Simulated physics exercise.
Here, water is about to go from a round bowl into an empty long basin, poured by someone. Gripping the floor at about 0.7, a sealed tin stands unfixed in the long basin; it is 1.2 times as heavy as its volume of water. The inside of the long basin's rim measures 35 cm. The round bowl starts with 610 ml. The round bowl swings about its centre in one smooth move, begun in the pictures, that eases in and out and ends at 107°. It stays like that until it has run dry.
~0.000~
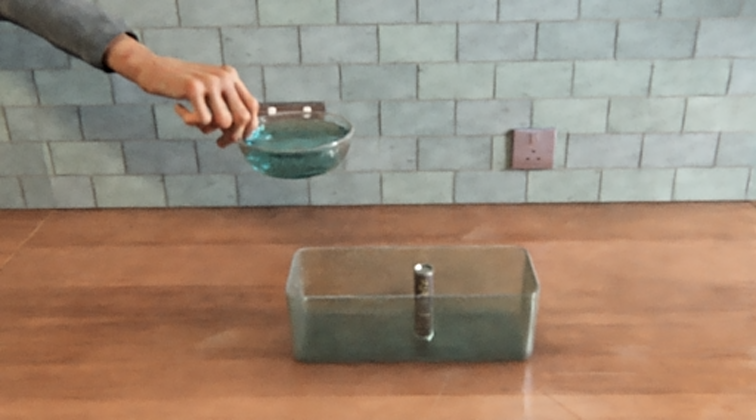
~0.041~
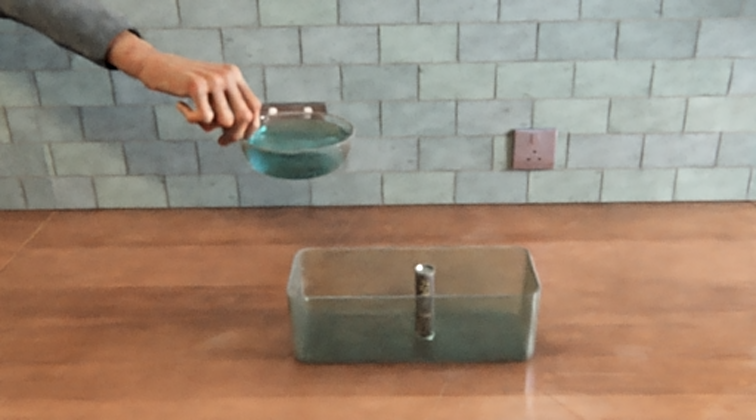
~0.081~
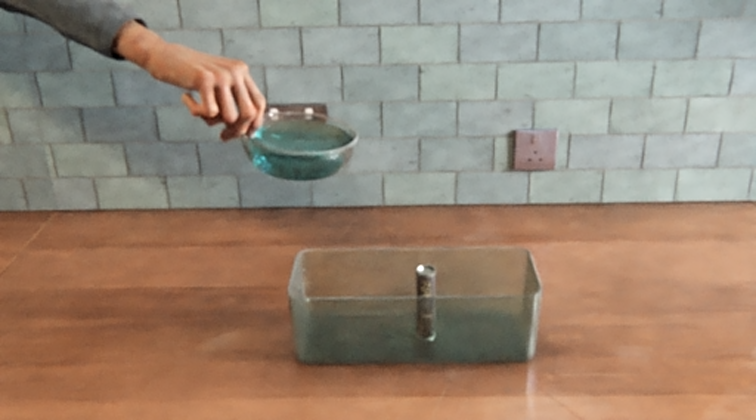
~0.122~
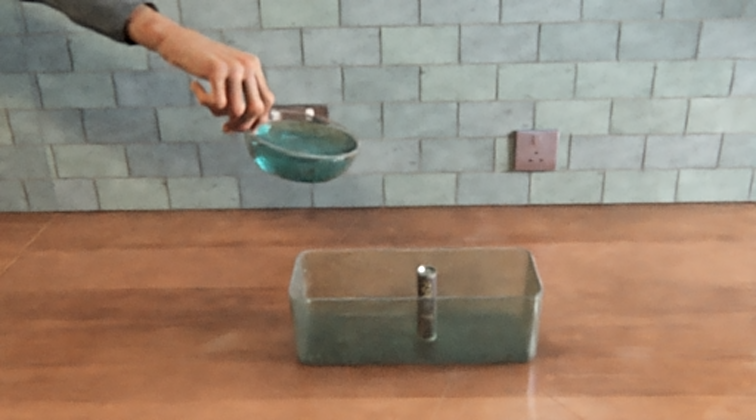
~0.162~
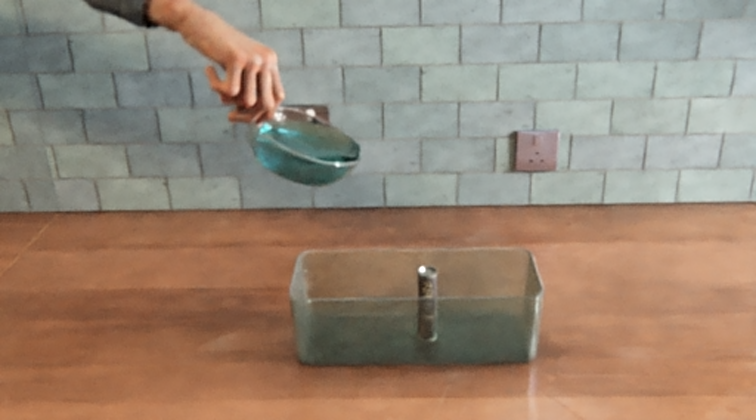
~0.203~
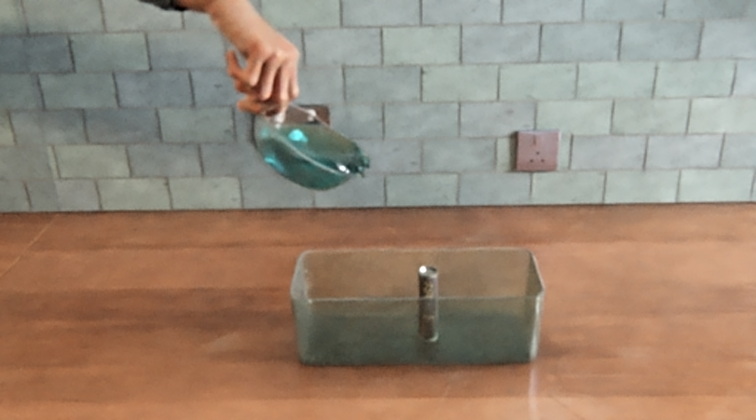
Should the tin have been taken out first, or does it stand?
It will tip.
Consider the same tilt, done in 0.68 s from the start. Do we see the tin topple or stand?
Outcome - the tin stays erect.
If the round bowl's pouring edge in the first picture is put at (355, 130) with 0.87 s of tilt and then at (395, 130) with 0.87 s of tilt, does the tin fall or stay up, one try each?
Run one: It does not tip. Run two: It does not tip.
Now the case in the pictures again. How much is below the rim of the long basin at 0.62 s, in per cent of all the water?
About 98 %.
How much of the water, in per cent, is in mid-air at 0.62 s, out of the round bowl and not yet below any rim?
Estimate: Around 2 per cent.
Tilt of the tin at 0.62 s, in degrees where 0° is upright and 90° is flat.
The lean is some 10° away from upright.
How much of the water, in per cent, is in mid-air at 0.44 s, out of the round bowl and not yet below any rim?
About 56 per cent.
By 0.44 s the tilt is 103° and 2 per cent is still to pour; the tin stands where it began.
By 0.62 s the tilt is 107° and 0 per cent is still to pour; the tin leans 11°.
By 0.81 s the tilt is 107° and 0 per cent is still to pour; the tin leans 9°.
By 1.01 s the tilt is 107° and 0 per cent is still to pour; the tin leans 11°.
At rest the tin lies on its side.
